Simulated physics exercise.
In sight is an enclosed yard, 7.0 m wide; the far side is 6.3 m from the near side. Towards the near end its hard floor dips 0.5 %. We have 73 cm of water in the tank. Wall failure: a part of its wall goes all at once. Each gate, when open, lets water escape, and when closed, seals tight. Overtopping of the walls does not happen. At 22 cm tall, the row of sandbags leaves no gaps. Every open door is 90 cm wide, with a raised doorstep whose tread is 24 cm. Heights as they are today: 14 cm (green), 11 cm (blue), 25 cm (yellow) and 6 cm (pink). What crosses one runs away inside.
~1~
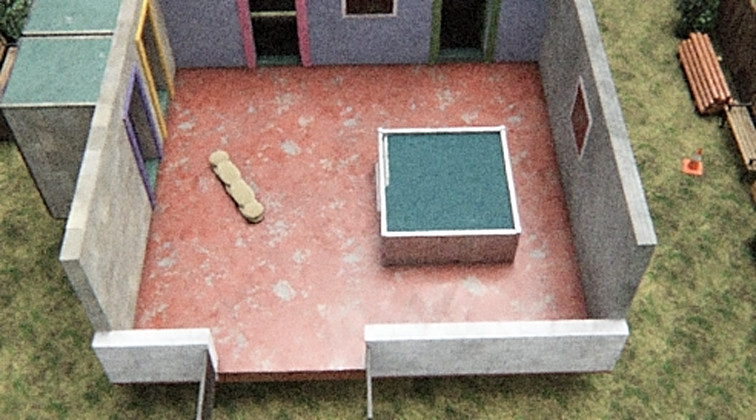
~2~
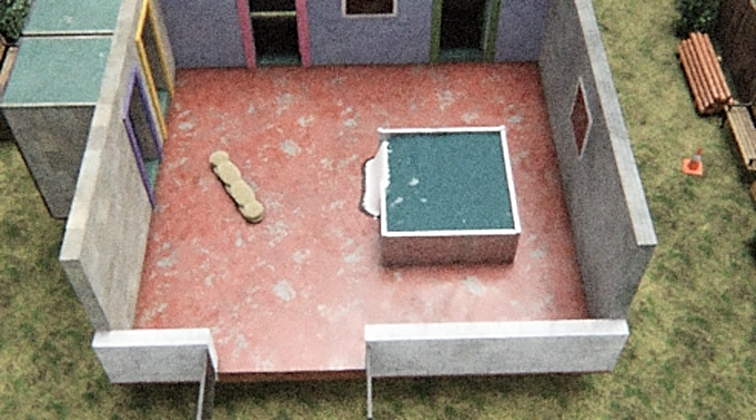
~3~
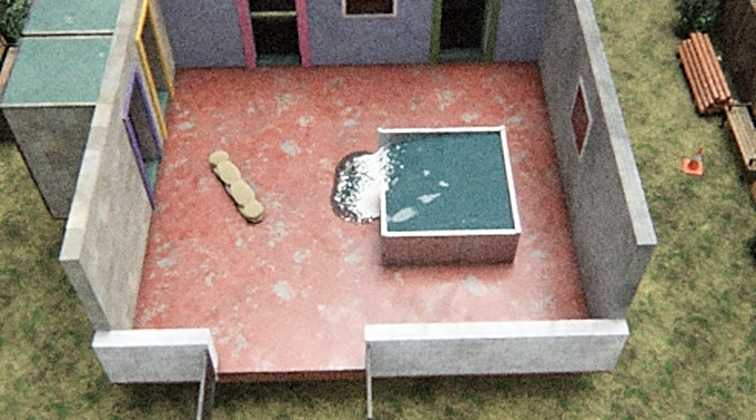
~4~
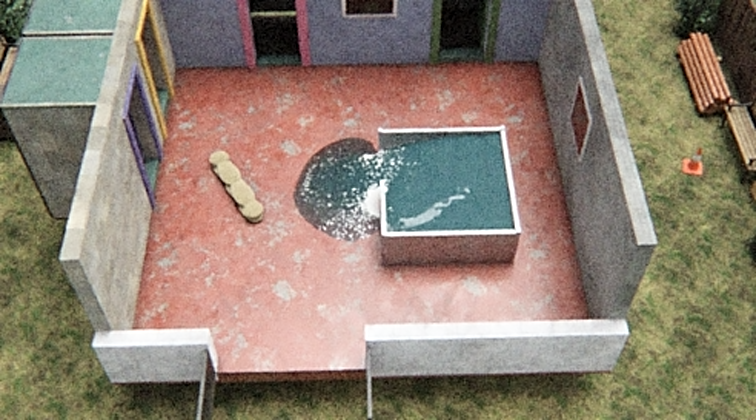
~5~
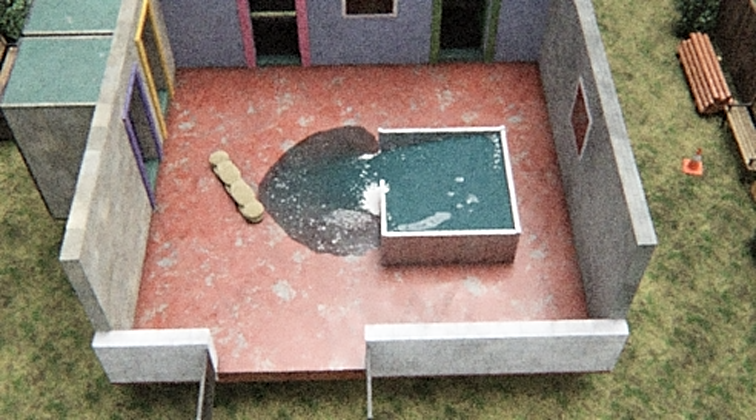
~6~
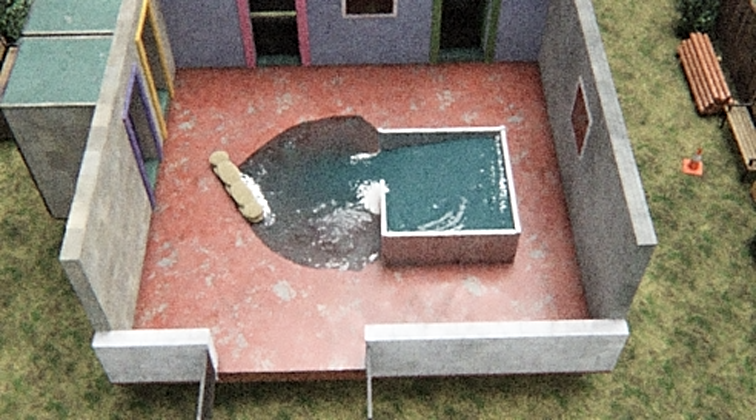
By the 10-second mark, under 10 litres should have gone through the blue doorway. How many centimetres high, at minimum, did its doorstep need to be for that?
It needed to be about 8 cm high.
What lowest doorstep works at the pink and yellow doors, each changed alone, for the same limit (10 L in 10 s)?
Roughly 14.0 cm for the pink door and roughly 23 cm for the yellow door.
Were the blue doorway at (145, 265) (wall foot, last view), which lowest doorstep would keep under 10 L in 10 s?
You'd want it roughly 11.5 cm high.
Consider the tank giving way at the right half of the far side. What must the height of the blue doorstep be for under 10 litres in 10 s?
In that case you'd want it roughly 7.5 cm high.
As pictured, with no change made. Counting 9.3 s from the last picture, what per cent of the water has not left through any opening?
I'd put it at about 82 per cent.
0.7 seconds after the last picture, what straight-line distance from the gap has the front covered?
Around 4.2 m from the gap.
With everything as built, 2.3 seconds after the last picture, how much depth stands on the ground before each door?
At the green door the depth is 0 cm, at blue 10 cm, at yellow 28 cm and at pink 12 cm.
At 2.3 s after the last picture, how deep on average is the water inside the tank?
Averaged depth comes out at about 34 cm.
Then, 0.7 s after the last picture water covers 30 % of the floor, deepest (42 cm) near (377, 186); it has not reached the blue door.
Then, 2.3 s after the last picture water covers 45 % of the floor, deepest (34 cm) near (176, 73); 10 cm at the blue door, 0 litres in over its 11 cm doorstep.
Then, 9.3 s after the last picture water covers 95 % of the floor, deepest (12 cm) near (128, 360); 6 cm at the blue door, 1 litre in over its 11 cm doorstep.
At the blue door as built, the water peaked near 12 cm, 1.9 s after the last picture.
Run again over the same 10 s with other heights there, 21 litres in over 6.5 cm, 5 litres over 9 cm. The limit of 10 litres is kept from about 8 cm up.
